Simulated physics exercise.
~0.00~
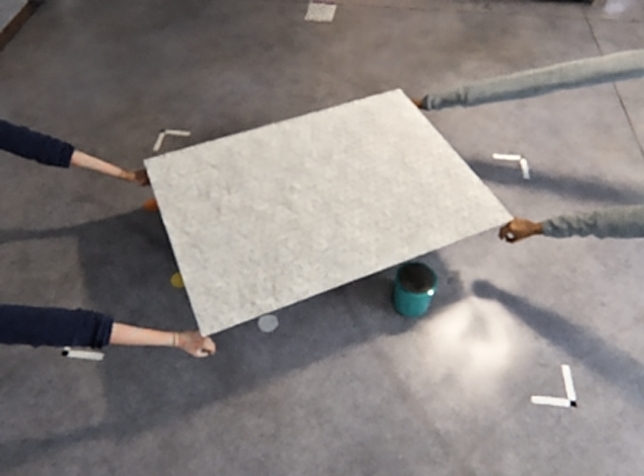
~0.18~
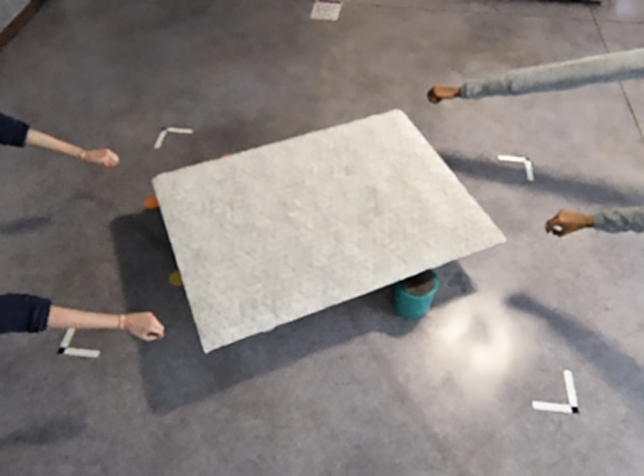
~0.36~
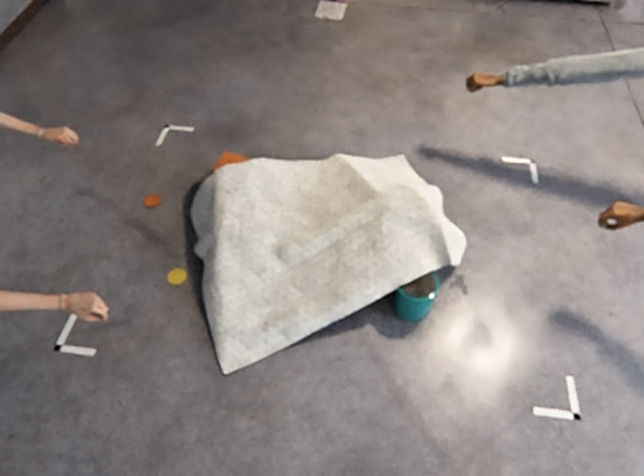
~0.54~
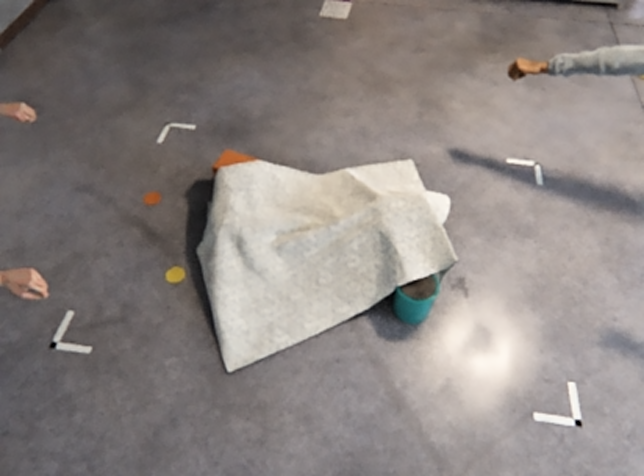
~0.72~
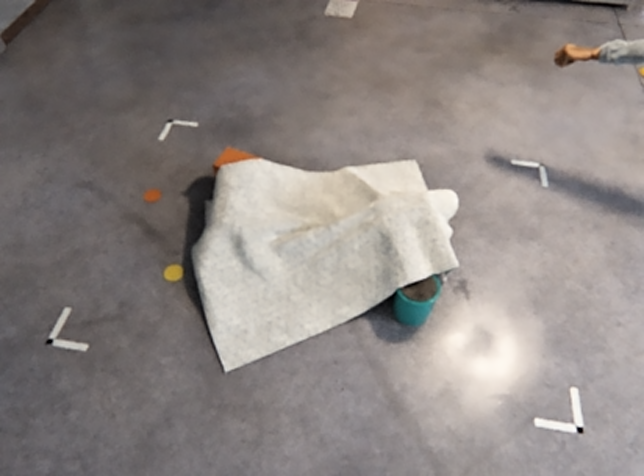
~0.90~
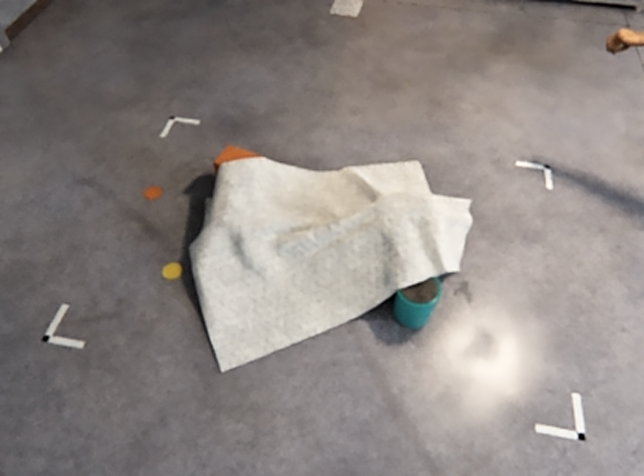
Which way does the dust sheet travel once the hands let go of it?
It moves down, falling onto the things that stand on the floor beneath it.
At first, two pairs of hands, dark sleeves on the left and grey on the right, stretch a pale dust sheet flat above a grey workshop floor, with a teal pot showing near its lower edge. The hands let go and the sheet drops, still nearly flat. It then sags and crumples over the things beneath it, while the arms draw back to either side. Its right edge shifts a little and spreads outward. Finally the sheet lies in uneven folds, with the pot peeking out at the lower right and the orange coaster and yellow saucer uncovered on the left.
